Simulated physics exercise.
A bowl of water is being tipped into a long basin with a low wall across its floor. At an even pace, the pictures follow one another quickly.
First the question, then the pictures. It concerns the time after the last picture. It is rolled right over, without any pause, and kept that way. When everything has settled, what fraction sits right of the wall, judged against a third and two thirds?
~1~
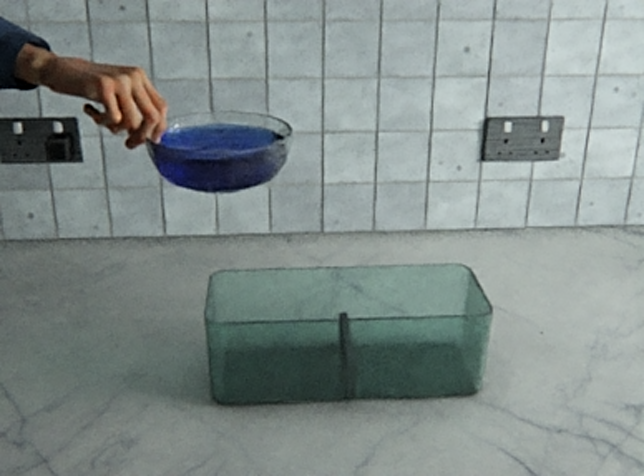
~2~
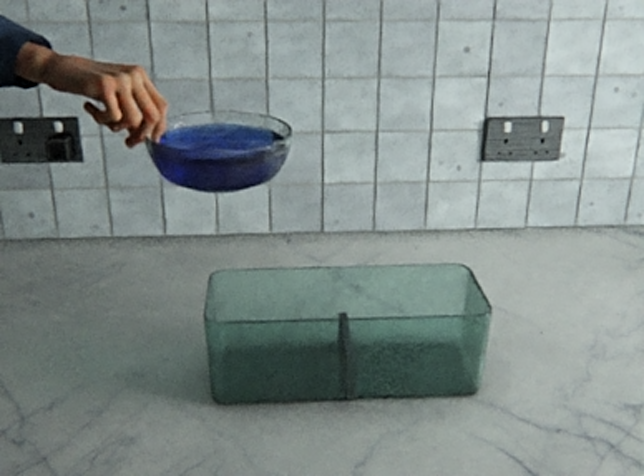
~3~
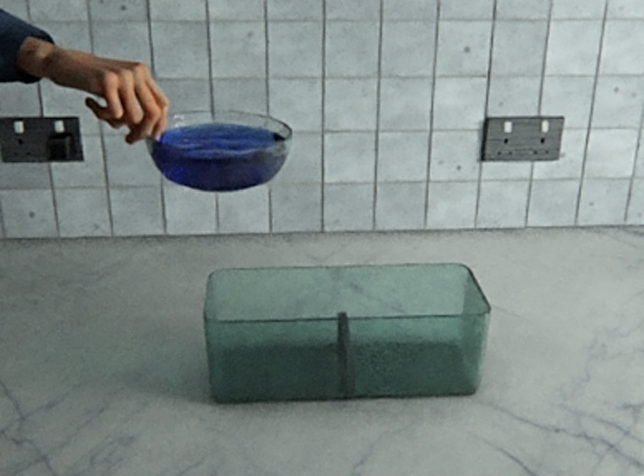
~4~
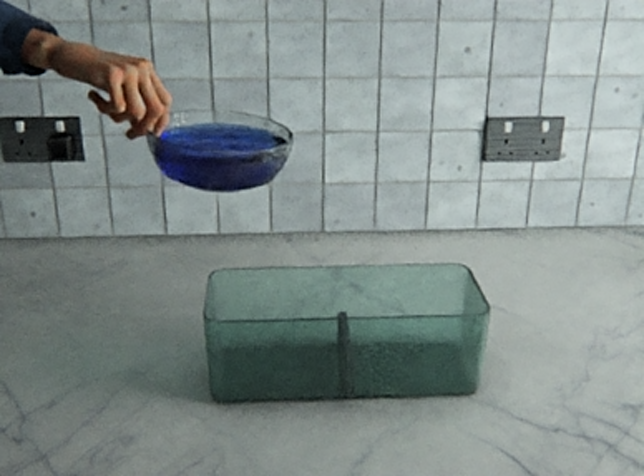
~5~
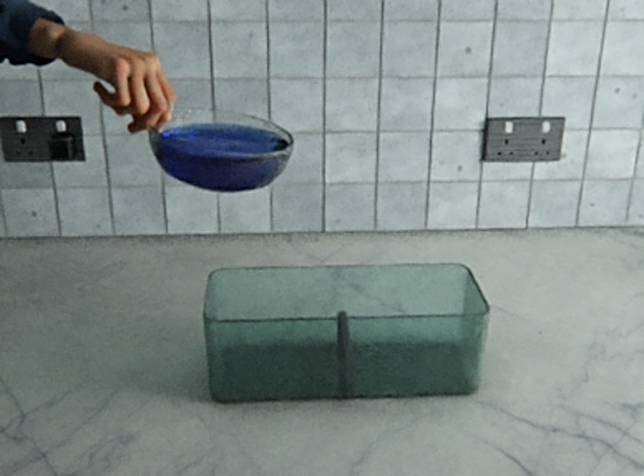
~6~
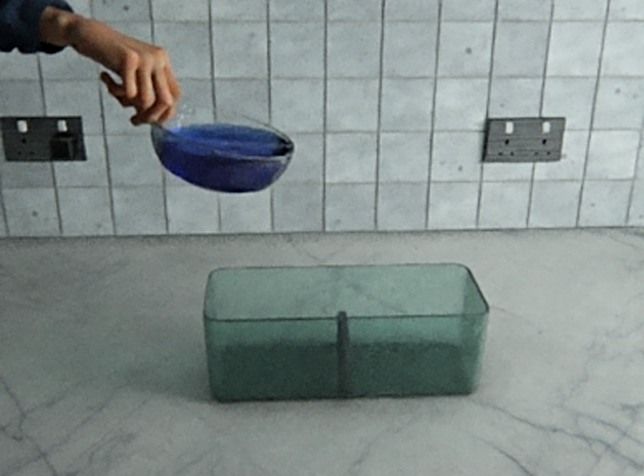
Once it settles, the part right of the wall is a third to two thirds, I'd say.
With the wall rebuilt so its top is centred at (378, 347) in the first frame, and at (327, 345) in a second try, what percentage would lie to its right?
Roughly 10 per cent first and roughly 70 per cent second.
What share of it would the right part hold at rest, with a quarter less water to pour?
35 per cent or so.
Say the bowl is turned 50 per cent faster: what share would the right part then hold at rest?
Somewhere near 40 percent.
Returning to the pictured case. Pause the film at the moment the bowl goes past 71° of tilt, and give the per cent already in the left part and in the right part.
Split: Left 5 per cent, right 15 per cent.
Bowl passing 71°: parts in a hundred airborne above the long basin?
Share in flight: Approx. 50 %.
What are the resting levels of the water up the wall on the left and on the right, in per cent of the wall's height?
On the left it is 30 per cent, on the right 30.
A moment on, the bowl is tipped part way and 27 per cent is still to pour, 6 is left of the wall and 15 right of it.
Next, the bowl is tipped right over and 1 per cent is still to pour, 43 is left of the wall and 49 right of it.
Then the bowl is tipped right over and 0 per cent is still to pour, 49 is left of the wall and 50 right of it.
Later the bowl is tipped right over and 0 per cent is still to pour, 49 is left of the wall and 50 right of it.
At rest 49 per cent lies left of the wall, 50 right of it and 2 outside.
